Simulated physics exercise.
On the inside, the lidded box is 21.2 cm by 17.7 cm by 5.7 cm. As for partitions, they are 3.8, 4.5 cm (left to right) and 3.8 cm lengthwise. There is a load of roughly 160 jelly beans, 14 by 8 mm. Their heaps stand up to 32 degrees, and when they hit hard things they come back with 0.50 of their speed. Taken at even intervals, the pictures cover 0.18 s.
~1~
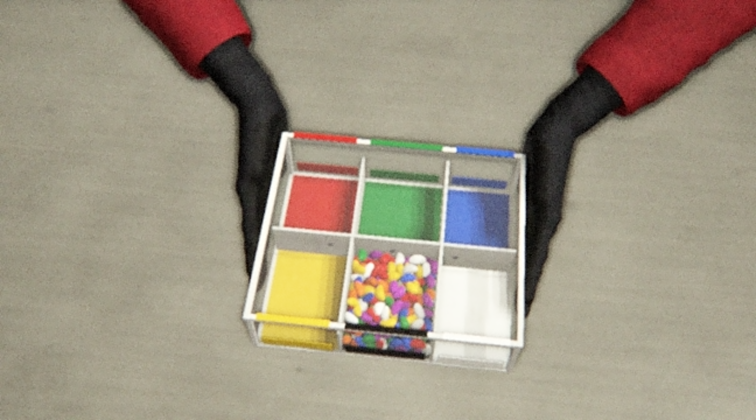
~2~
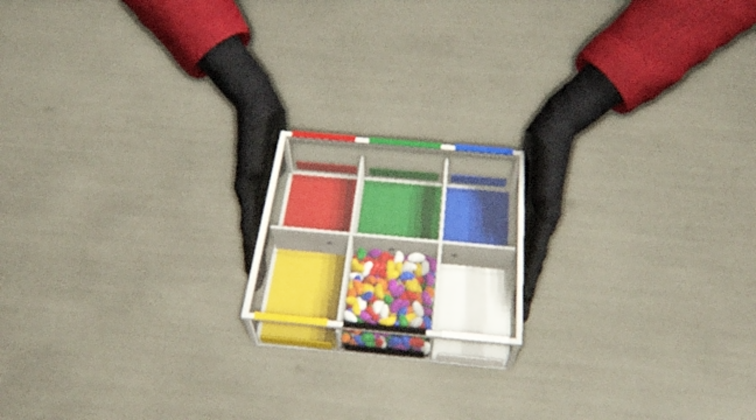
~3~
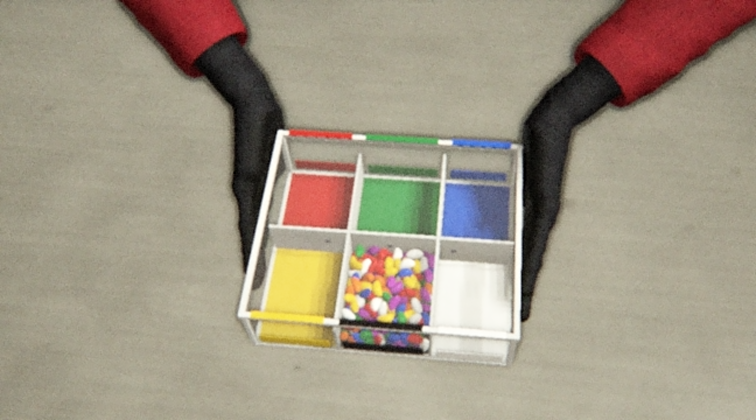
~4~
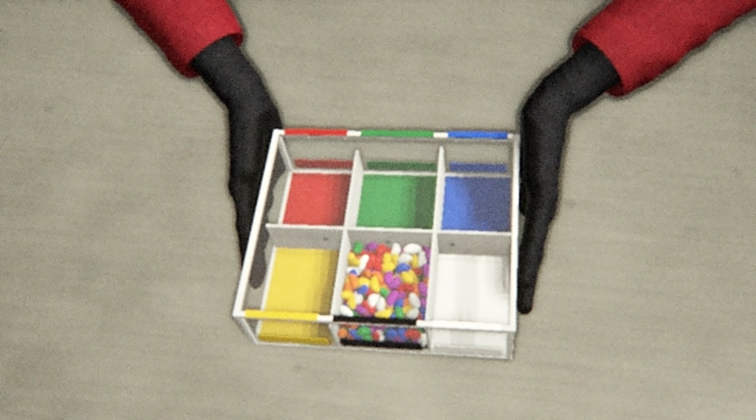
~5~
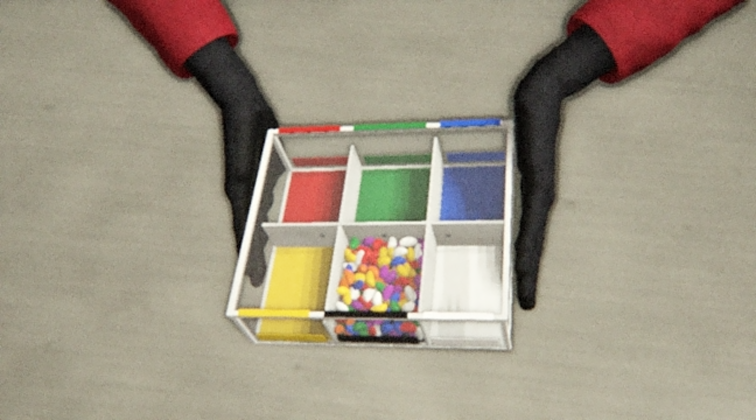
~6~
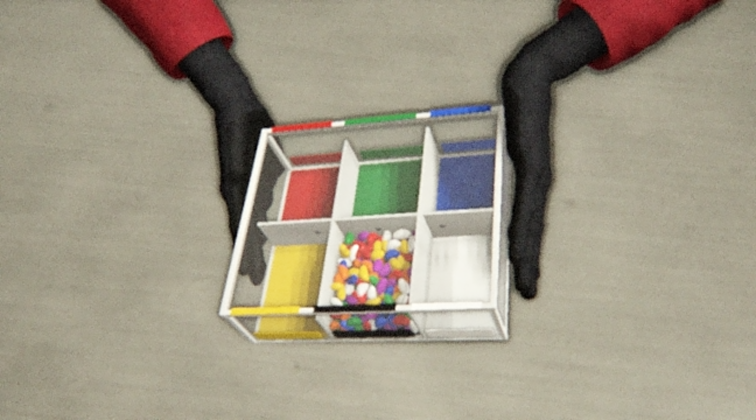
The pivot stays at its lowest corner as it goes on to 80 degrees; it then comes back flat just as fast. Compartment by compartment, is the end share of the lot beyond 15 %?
In order: Red compartment: Does not clear the bar; blue compartment: Does not clear the bar; green compartment: Does not clear the bar; yellow compartment: Clears the bar; white compartment: Does not clear the bar; black compartment: Clears the bar.
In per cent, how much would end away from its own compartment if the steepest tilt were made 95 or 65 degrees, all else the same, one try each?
First try: Around 60 %; second try: Around 20 %.
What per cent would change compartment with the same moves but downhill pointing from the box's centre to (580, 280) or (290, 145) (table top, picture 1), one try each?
First try: About 10 percent; second try: About 35 percent.
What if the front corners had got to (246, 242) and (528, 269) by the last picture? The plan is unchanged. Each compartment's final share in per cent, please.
Final shares: Red 5%, blue 0%, green 45%, yellow 0%, white 0%, black 50%.
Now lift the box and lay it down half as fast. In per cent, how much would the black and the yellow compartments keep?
That way black would end with 65 per cent and yellow with 35 per cent.
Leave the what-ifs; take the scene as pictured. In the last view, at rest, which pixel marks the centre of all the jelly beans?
Once everything settles, the centre is around (351, 296).
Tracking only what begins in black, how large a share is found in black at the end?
Around 60 percent stays put.
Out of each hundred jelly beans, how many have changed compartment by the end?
45 percent.
Then, 0.53 s after the last picture, tilt 79 degrees; yellow 15 %, black 85 %.
Then, 0.89 s after the last picture, tilt 33 degrees; yellow 40 %, black 55 %.
Then, 1.33 s after the last picture, tilt 0 degrees; yellow 40 %, black 55 %.
In the end, red 0 %, blue 0 %, green 0 %, yellow 40 %, white 0 %, black 55 %.
